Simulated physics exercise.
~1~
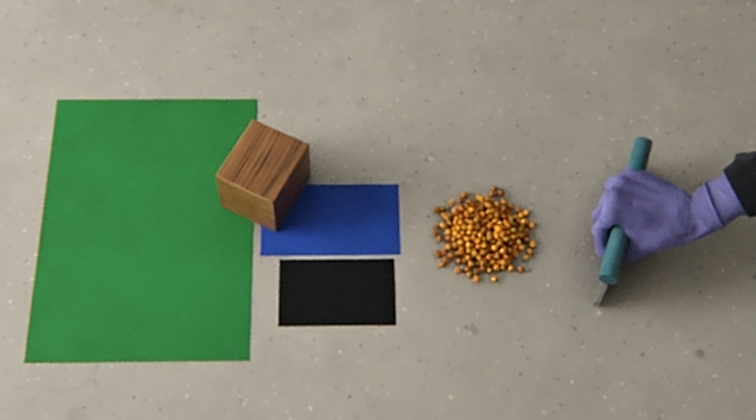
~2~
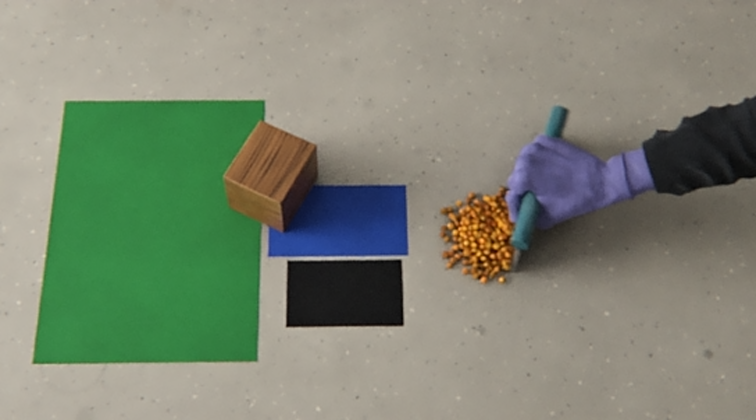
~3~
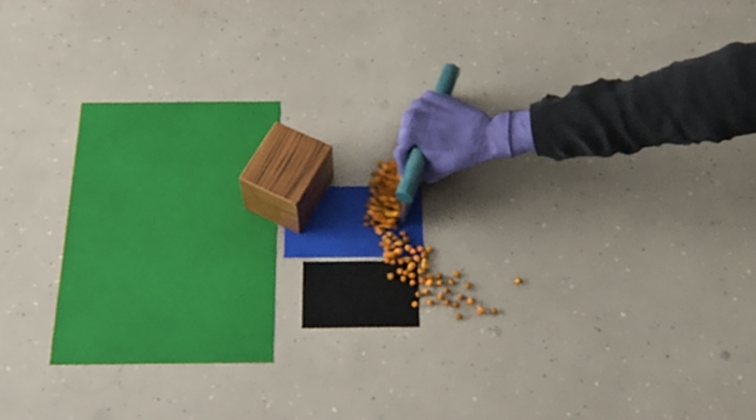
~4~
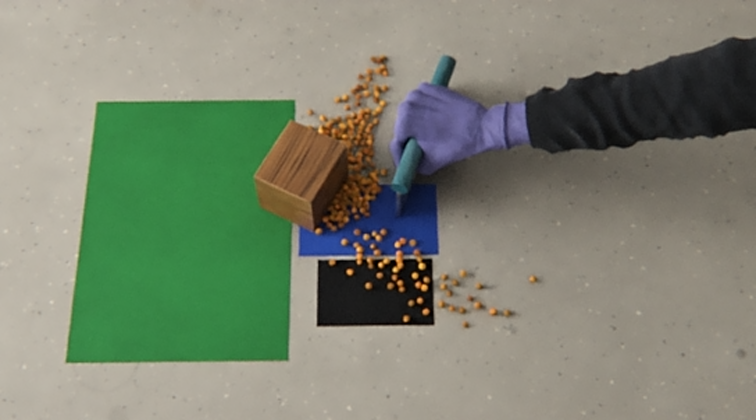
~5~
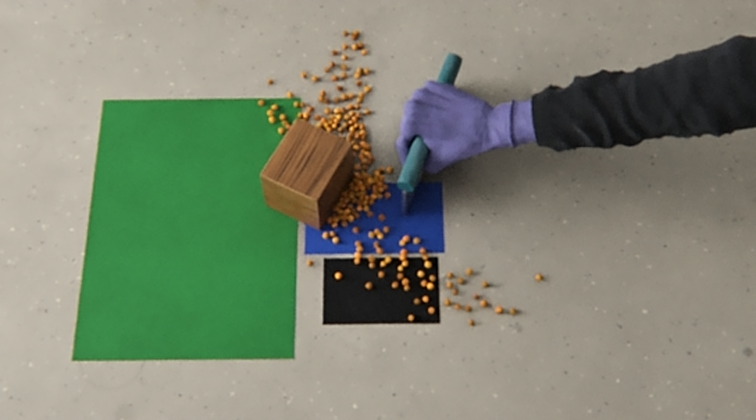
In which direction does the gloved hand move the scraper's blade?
The blade moves to the left, through the pile of kernels and toward the wooden block.
